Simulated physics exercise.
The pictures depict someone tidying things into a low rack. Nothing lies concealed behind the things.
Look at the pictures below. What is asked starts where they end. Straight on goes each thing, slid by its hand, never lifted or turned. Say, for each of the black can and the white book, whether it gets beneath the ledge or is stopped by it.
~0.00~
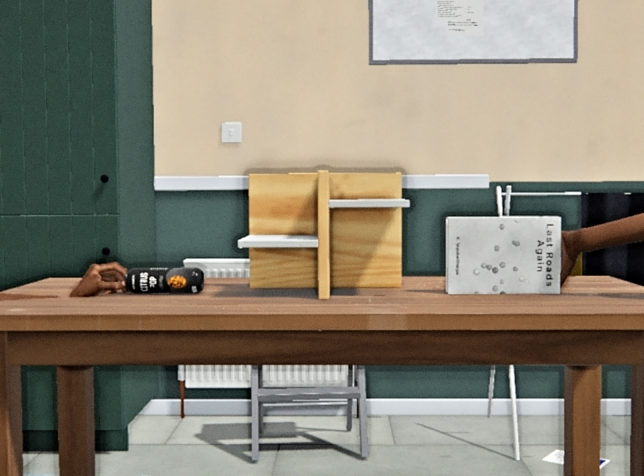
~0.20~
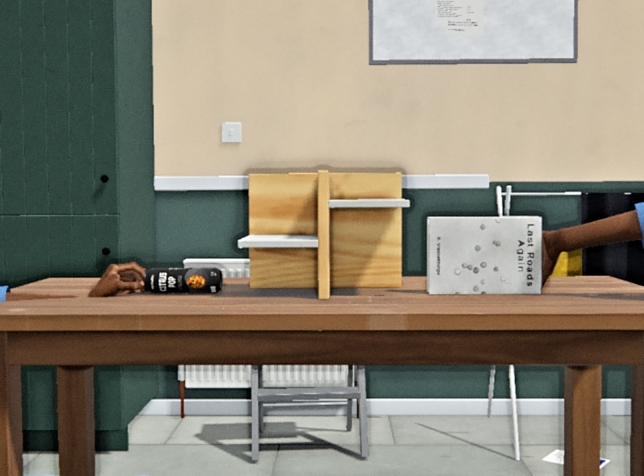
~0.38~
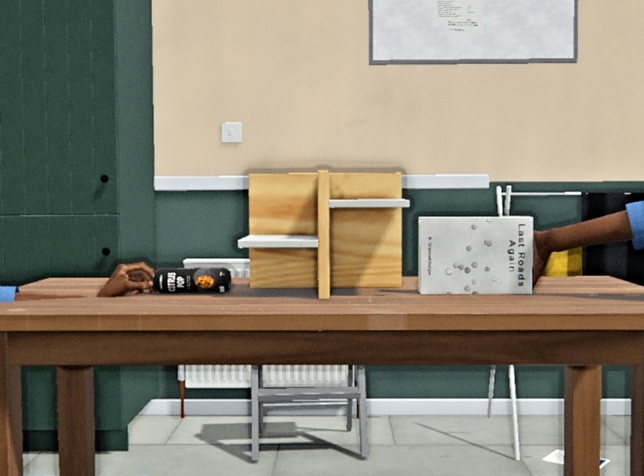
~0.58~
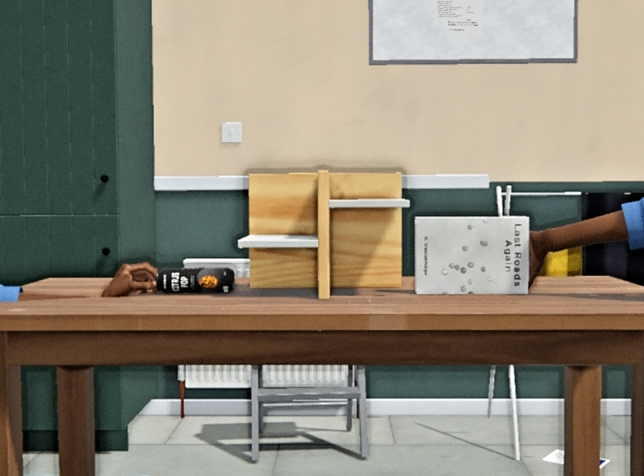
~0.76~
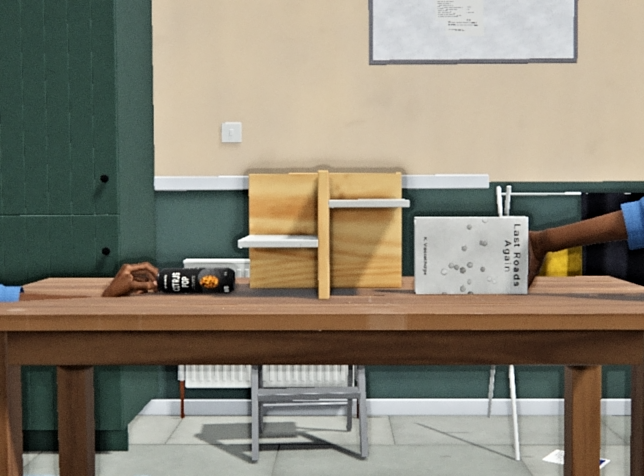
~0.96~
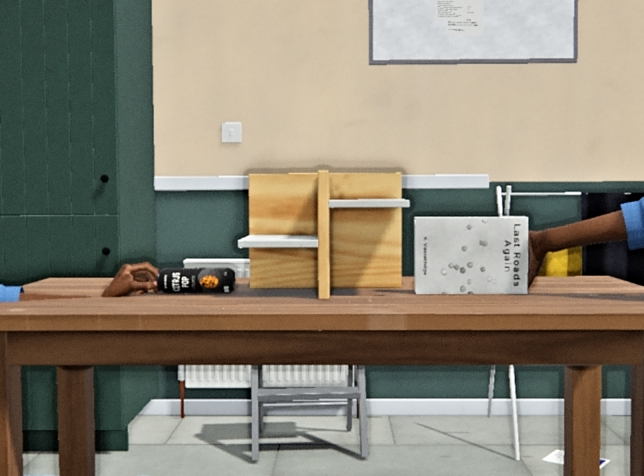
Result: The black can gets beneath, the white book gets beneath.
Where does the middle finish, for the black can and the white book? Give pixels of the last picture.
About (275, 281), and the other about (391, 256).
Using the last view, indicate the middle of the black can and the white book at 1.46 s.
For the first, (230, 281); for the second, (441, 256).
After 1.46 s, black can sliding up to the opening near (229, 281); white book sliding up to the opening near (440, 256).
At rest (2.4 s), the black can clears the shelf, near (276, 281); the white book clears the shelf, near (391, 256).
